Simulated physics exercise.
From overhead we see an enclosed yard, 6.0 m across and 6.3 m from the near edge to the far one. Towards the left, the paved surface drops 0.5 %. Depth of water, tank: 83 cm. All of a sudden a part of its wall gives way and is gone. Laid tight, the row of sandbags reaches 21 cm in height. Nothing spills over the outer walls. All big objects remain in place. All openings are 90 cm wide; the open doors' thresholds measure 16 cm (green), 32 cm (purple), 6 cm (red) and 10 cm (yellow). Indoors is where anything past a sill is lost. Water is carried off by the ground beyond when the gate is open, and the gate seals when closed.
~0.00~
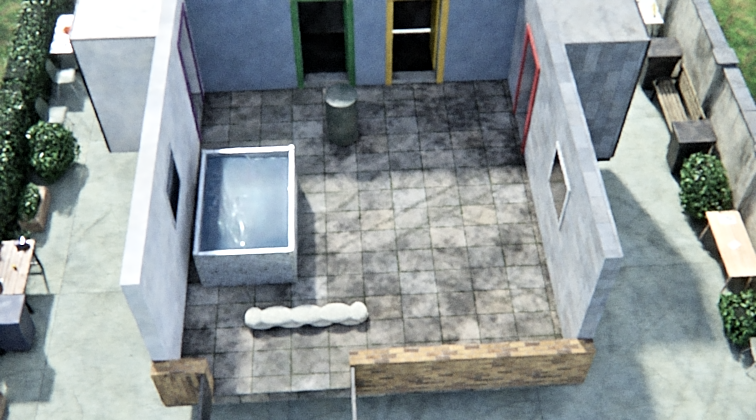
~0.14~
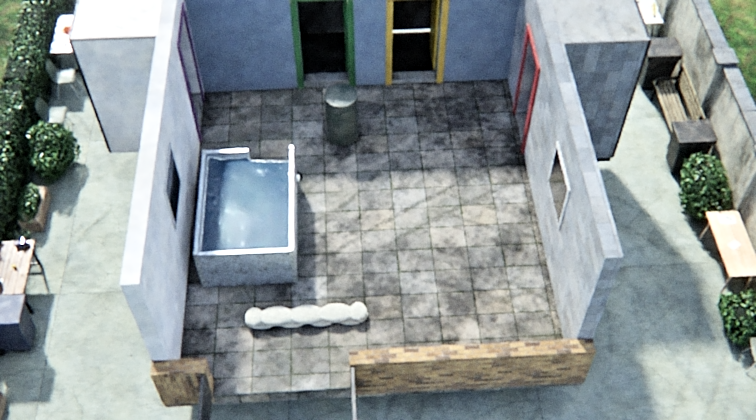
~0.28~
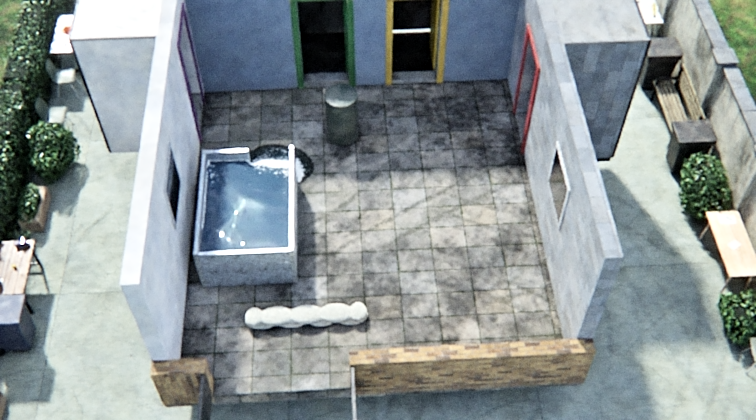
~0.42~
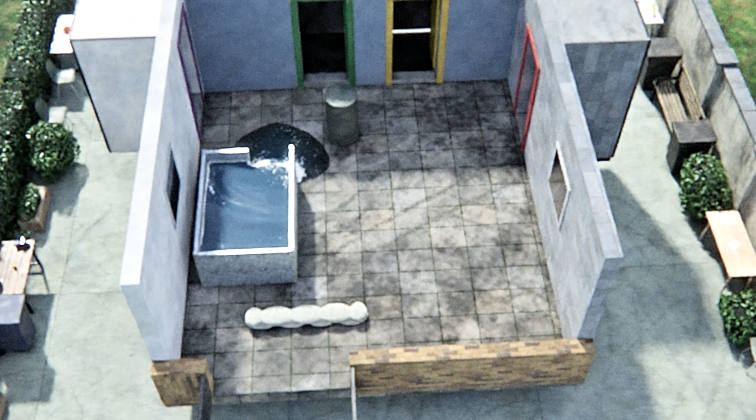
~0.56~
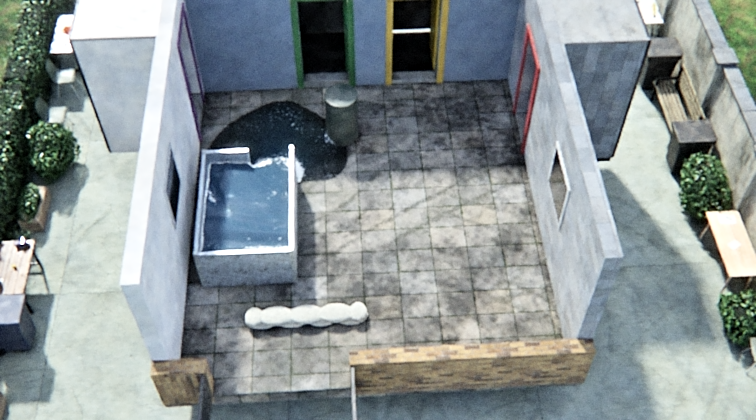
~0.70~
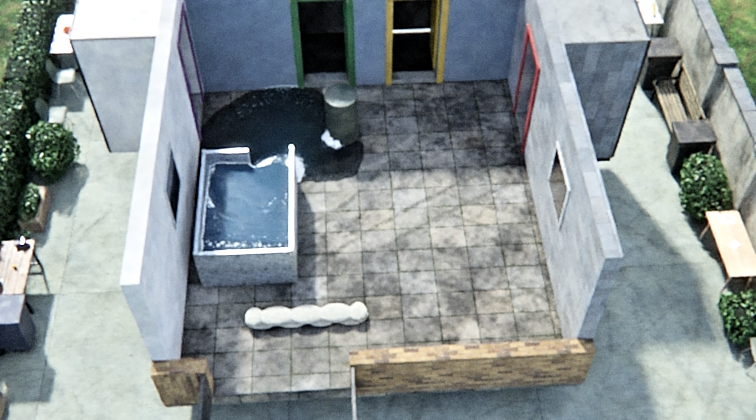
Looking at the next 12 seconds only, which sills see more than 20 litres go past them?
Over those seconds, the green door sees more than 20 litres; the purple door sees 20 litres or less; the red door sees more than 20 litres; the yellow door sees 20 litres or less.
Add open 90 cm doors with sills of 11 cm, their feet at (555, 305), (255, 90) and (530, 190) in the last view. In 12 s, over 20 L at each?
So, in the order given, it's shy of the mark, then beyond the mark, then shy of the mark.
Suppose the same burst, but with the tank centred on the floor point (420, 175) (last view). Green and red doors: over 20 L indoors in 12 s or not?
Well, green ends up inside the mark and red ends up beyond the mark.
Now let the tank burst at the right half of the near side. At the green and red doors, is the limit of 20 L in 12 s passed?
Short answer, against that limit: Green is fine, red is fine.
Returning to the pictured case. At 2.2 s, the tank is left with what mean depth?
Average depth: About 45 cm.
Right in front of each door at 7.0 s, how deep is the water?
In cm: Green 15, purple 13, red 12, yellow 6.
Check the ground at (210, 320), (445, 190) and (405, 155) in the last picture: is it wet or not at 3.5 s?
Point 1: Unreached; point 2: Reached; point 3: Reached.
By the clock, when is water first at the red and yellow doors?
Red = 2.8 s, yellow = 1.4 s.
After 1.4 s water covers 20 % of the floor and is deepest (40 cm) near (323, 88); green door 33 cm at the sill, 24 L in, purple door 11 cm at the sill, 0 L in, red door not reached, yellow door not reached.
After 2.2 s water covers 30 % of the floor and is deepest (36 cm) near (269, 97); green door 31 cm at the sill, 107 L in, purple door 24 cm at the sill, 0 L in, red door not reached, yellow door 6 cm at the sill, 0 L in.
After 3.5 s water covers 40 % of the floor and is deepest (26 cm) near (205, 93); green door 19 cm at the sill, 165 L in, purple door 18 cm at the sill, 0 L in, red door 13 cm at the sill, 3 L in, yellow door 6 cm at the sill, 0 L in.
After 7.0 s water covers 70 % of the floor and is deepest (17 cm) near (305, 89); green door 15 cm at the sill, 180 L in, purple door 13 cm at the sill, 0 L in, red door 12 cm at the sill, 73 L in, yellow door 6 cm at the sill, 0 L in.
After 12.0 s water covers 95 % of the floor and is deepest (10 cm) near (217, 176); green door 8 cm at the sill, 180 L in, purple door 8 cm at the sill, 0 L in, red door 6 cm at the sill, 106 L in, yellow door 5 cm at the sill, 0 L in.
